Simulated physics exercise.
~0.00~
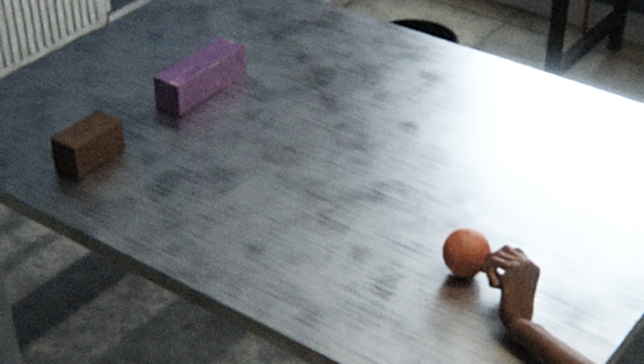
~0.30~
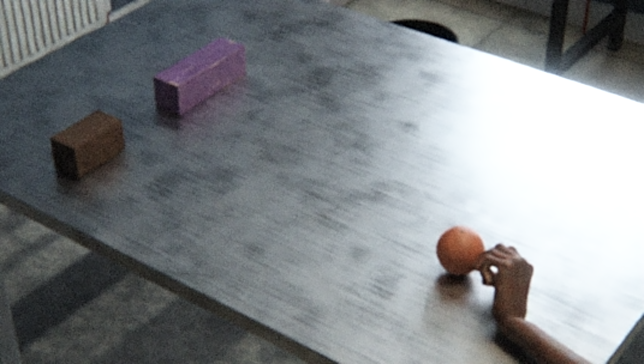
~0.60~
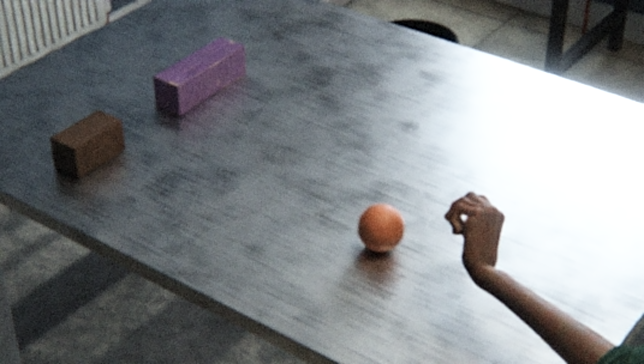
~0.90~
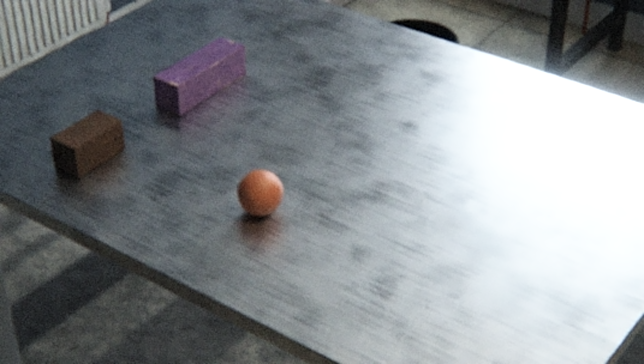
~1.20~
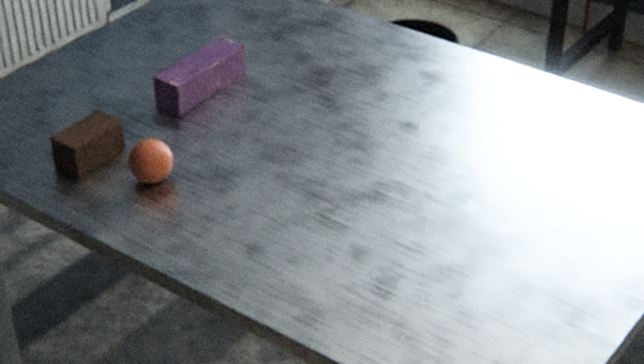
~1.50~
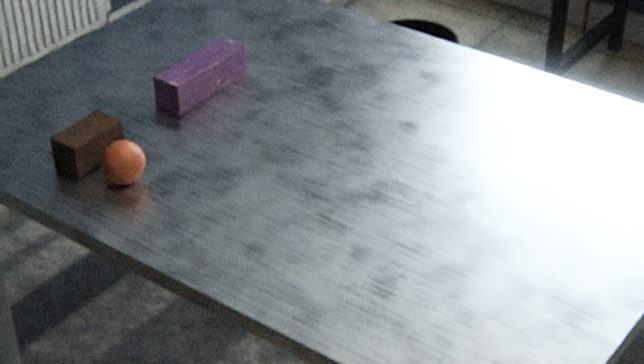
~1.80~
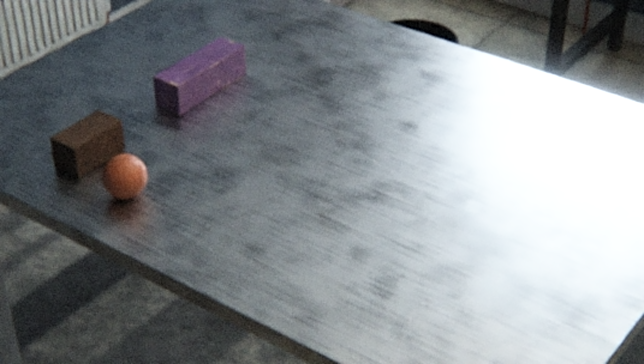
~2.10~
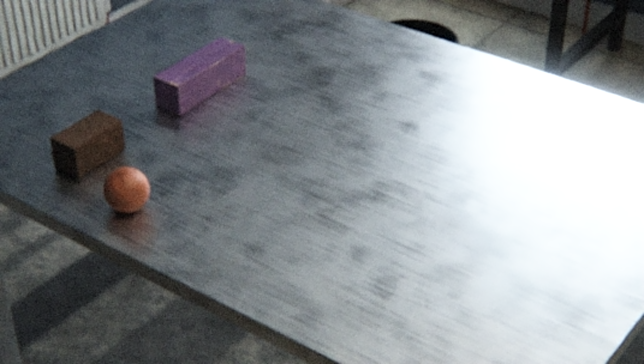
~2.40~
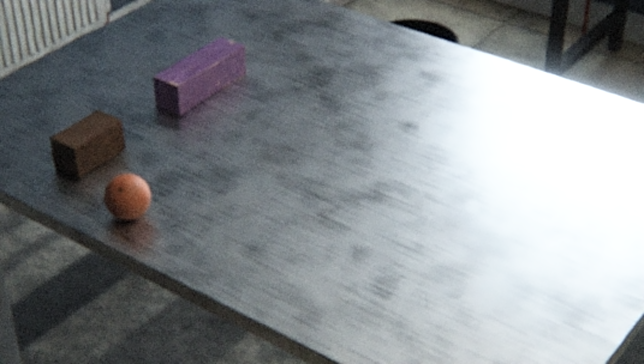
On a dark tabletop, a hand rolls an orange ball left into a brown block, where it deflects and stops nearby.
